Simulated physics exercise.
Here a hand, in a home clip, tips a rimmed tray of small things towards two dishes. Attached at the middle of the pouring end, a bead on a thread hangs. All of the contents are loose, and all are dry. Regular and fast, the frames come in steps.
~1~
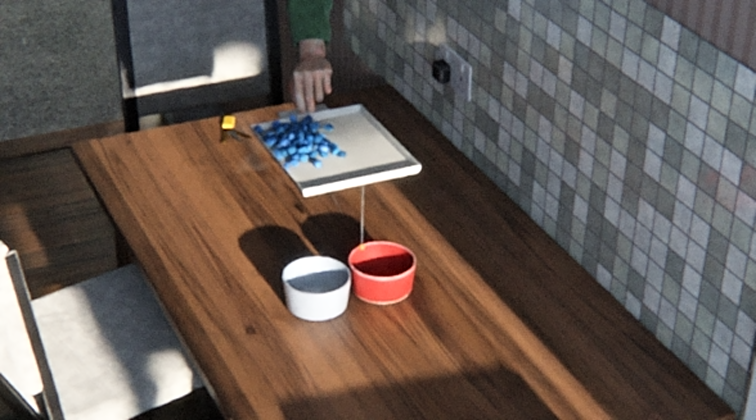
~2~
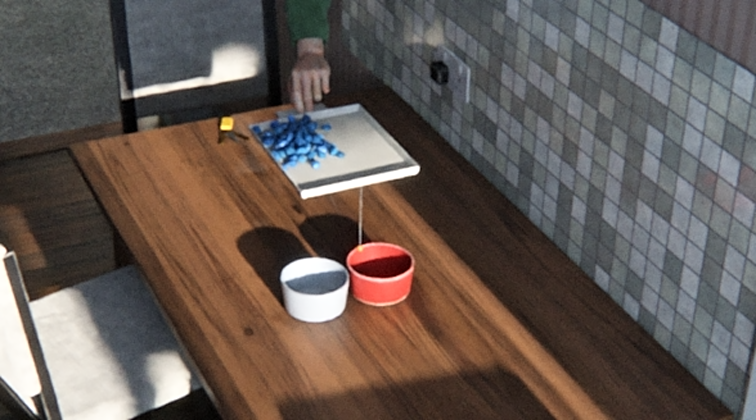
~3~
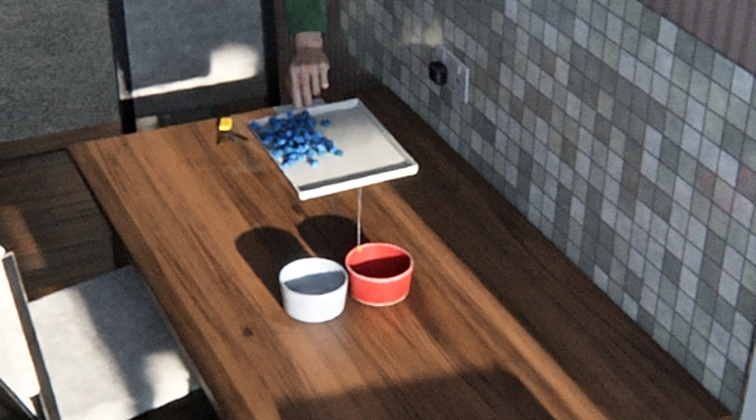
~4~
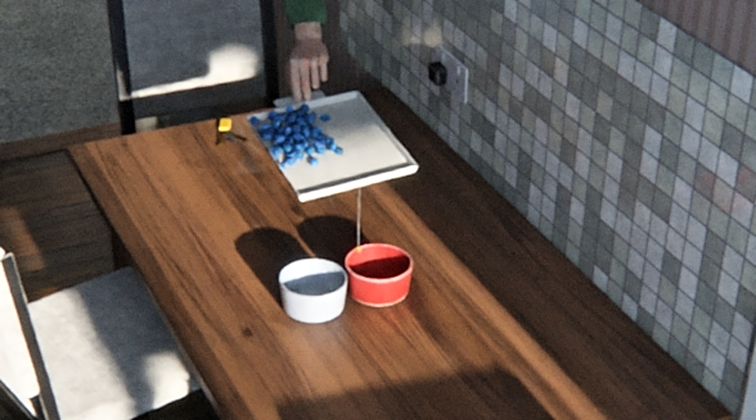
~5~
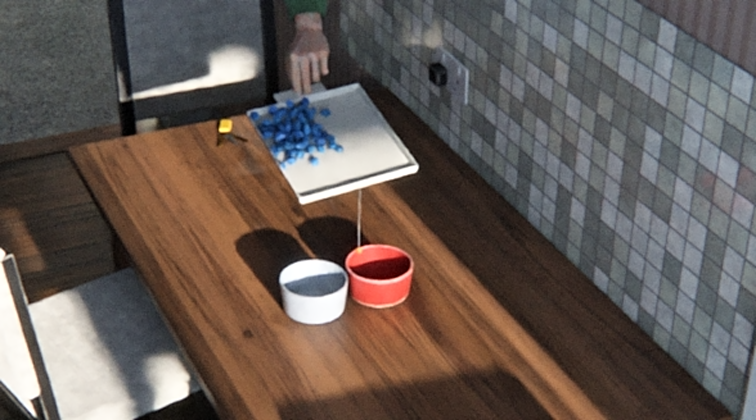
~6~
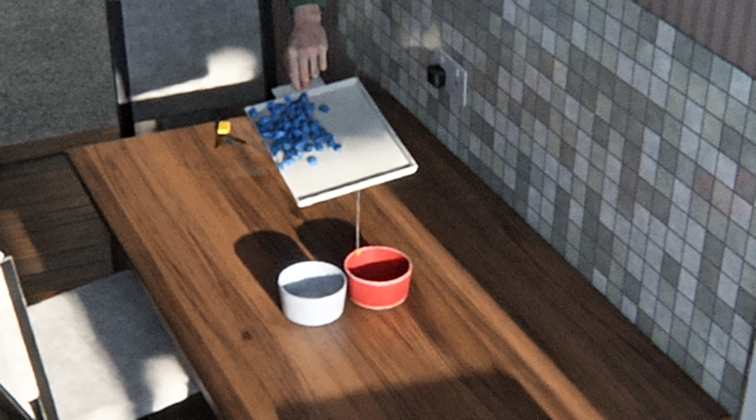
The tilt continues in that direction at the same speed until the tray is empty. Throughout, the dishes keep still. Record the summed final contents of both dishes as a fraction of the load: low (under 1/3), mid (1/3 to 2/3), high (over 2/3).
Recorded: High.
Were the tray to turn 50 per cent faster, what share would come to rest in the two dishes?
It would be some 80 in a hundred.
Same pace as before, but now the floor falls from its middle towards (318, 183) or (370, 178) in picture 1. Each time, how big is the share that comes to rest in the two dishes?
80 % and 50 %.
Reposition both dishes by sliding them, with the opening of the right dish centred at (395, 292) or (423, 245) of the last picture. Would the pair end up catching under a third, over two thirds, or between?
Trial 1 - less than a third. Trial 2 - less than a third.
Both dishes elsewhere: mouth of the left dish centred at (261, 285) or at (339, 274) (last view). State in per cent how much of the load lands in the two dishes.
It would be near 80 per cent first and near 60 per cent second.
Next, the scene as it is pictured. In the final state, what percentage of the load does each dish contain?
The left dish keeps near 90 in a hundred, the right dish near 10 in a hundred.
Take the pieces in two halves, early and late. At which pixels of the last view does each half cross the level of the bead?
About (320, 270), and after that about (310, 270).
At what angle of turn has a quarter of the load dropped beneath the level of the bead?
Roughly 75°.
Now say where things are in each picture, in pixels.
Corners of the pouring end (304, 189) and (418, 165), level; middle of the load (300, 143), aquarium stones; left dish (330, 304); right dish (396, 288); bead on its thread (362, 247), in the first frame.
Corners of the pouring end (303, 191) and (417, 166), level; middle of the load (298, 143), in the second frame.
Corners of the pouring end (301, 192) and (415, 166), tipped barely, lowest at the left corner; middle of the load (297, 140), in the third frame.
Corners of the pouring end (301, 194) and (415, 165), tipped a little, lowest at the left corner; middle of the load (296, 137), in the fourth frame.
Corners of the pouring end (301, 197) and (416, 165), tipped a little, lowest at the left corner; middle of the load (296, 134), in the fifth frame.
Corners of the pouring end (300, 201) and (414, 166), tipped clearly, lowest at the left corner; middle of the load (295, 131); left dish (326, 309); right dish (392, 293), in the sixth frame.
Just after the last frame, tray tipped steeply; the larger part on the tray; about a tenth in the air.
A moment on, tray tipped right over; about a tenth on the tray; roughly two thirds in the left dish; just a few in the right dish; about a tenth outside both; roughly a quarter in the air.
Further on, tray tipped past a quarter turn; the larger part in the left dish; about a tenth in the right dish; about a tenth outside both.
When it is over, tray tipped past a quarter turn; the larger part in the left dish; about a tenth in the right dish; about a tenth outside both.
